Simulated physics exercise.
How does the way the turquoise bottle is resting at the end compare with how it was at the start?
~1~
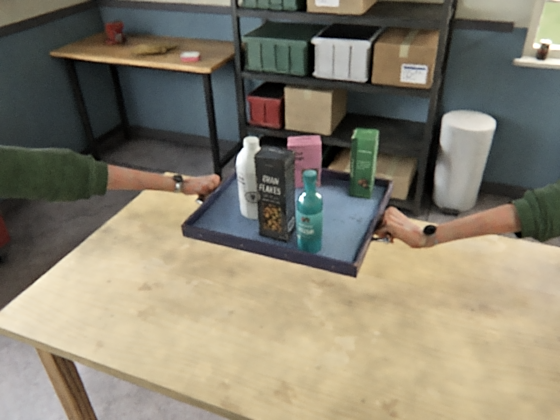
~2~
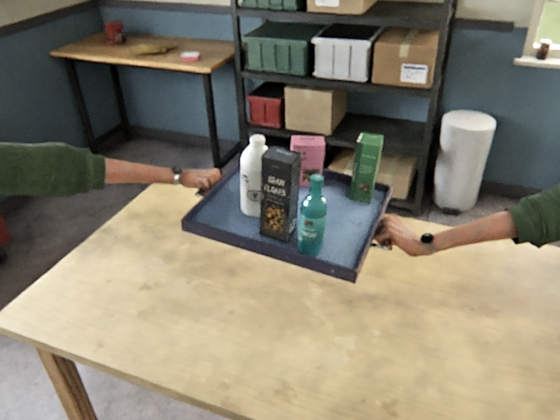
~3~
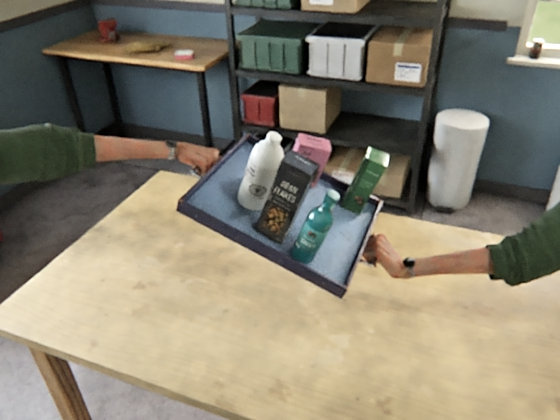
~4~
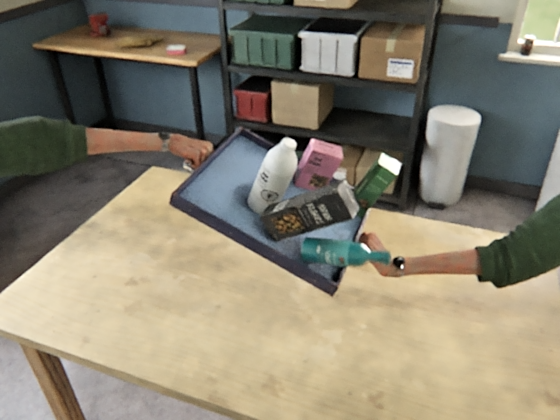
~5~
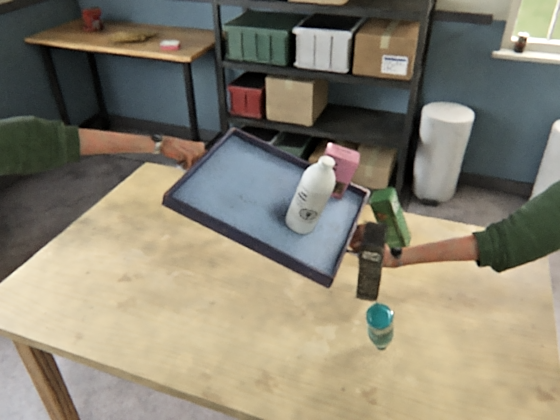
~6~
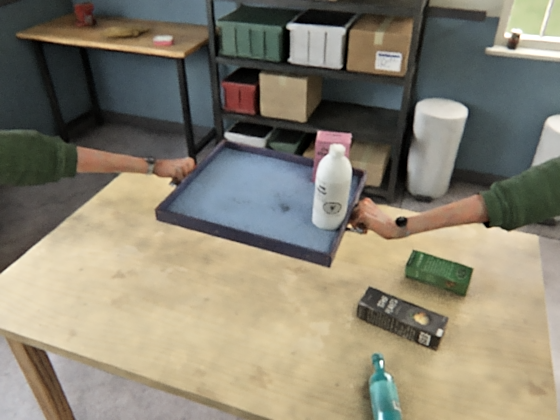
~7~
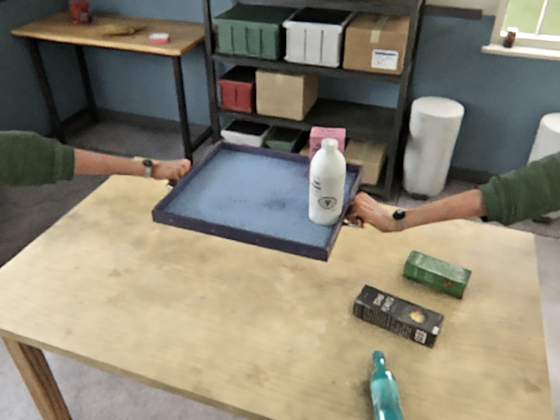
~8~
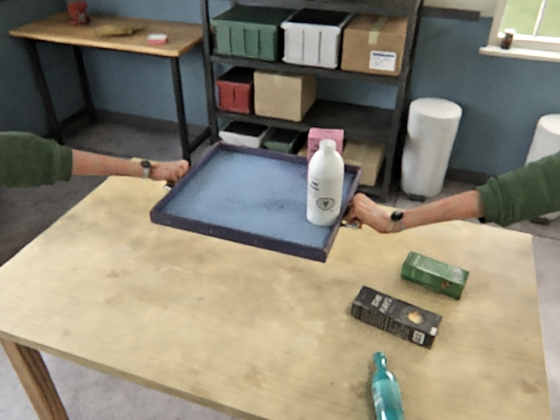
At the start the turquoise bottle stood upright on the tray, but by the end it was lying on its side on the table.
